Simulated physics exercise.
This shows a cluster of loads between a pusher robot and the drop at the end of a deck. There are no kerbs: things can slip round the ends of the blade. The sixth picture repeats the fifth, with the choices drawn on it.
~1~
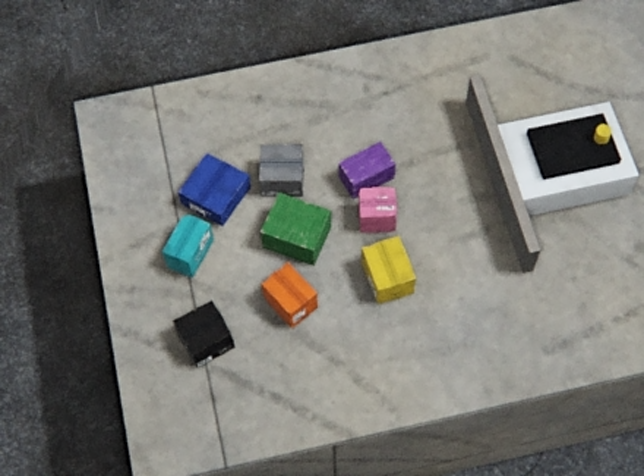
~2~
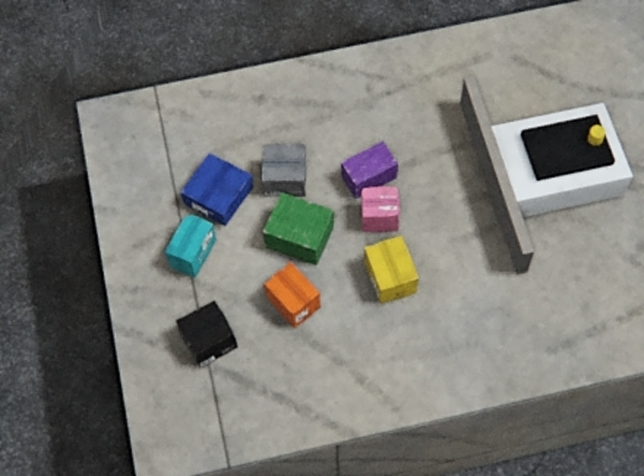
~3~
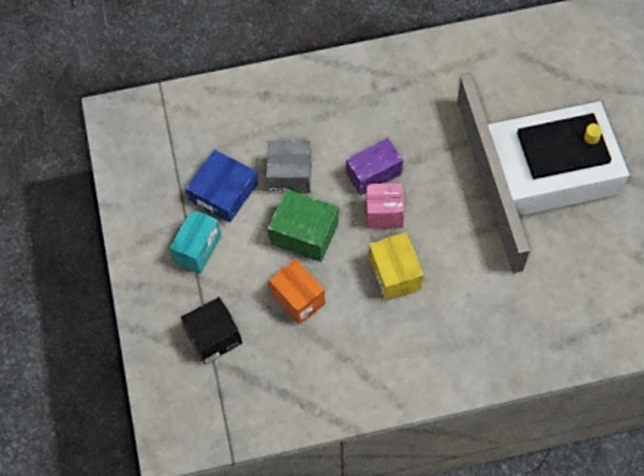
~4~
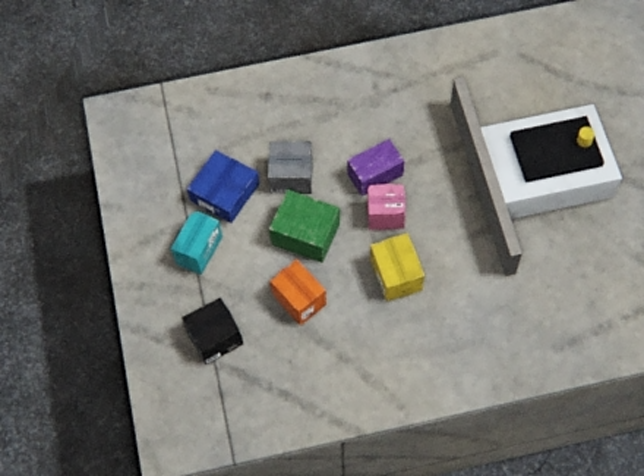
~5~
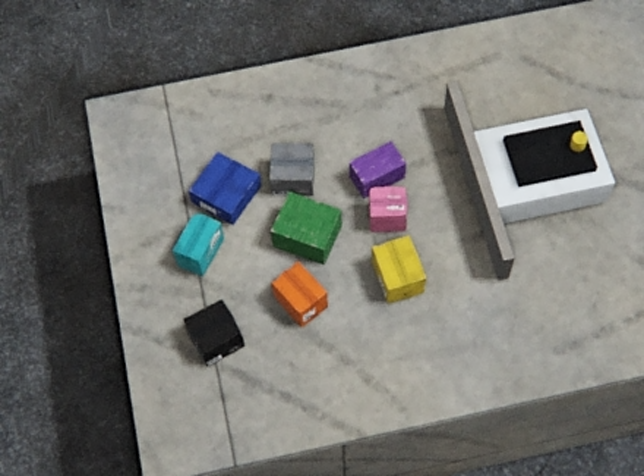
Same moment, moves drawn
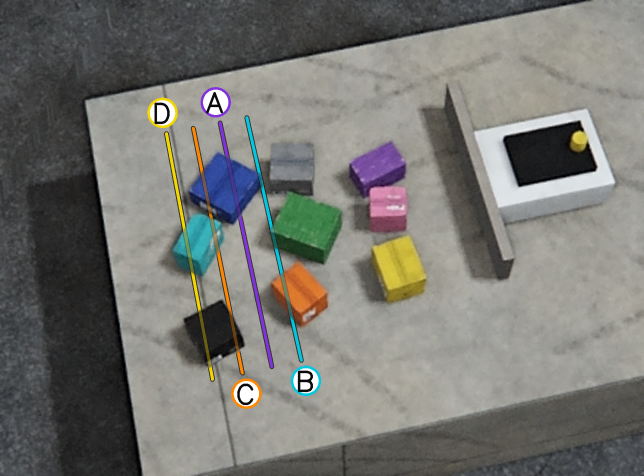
A pale, streaked deck held a loose cluster of colourful boxes, while a white machine with a long grey blade crept slightly left towards them; the boxes stayed put on the deck, untouched.
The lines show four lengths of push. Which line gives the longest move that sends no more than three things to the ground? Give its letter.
D is the last line within the limit.
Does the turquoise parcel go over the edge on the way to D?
By then, yes.
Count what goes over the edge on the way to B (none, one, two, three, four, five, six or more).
The count is none.
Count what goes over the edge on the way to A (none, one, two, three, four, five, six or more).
In all, none.
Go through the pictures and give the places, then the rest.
In the first frame, purple crate (367, 171); turquoise parcel (188, 246); yellow box (388, 270).
In the second frame, robot (562, 148); green crate (299, 229).
In the third frame, robot (558, 146); blue parcel (222, 186).
In the fourth frame, robot (550, 149); pink parcel (386, 207).
In the fifth frame, robot (544, 154); purple crate (377, 170); turquoise parcel (199, 244); yellow box (399, 270).
On the copy, A at (245, 239); B at (273, 233); C at (217, 244); D at (188, 250).
On D. First, robot (441, 175); grey box (288, 171); yellow box (368, 276).
Then, robot (338, 196); blue parcel (142, 198); turquoise parcel (162, 250).
Finally, robot (254, 214); turquoise parcel over the edge; black box over the edge; three fallen.
By contrast, A is within the limit but short; B is within the limit but short; C is within the limit but short.
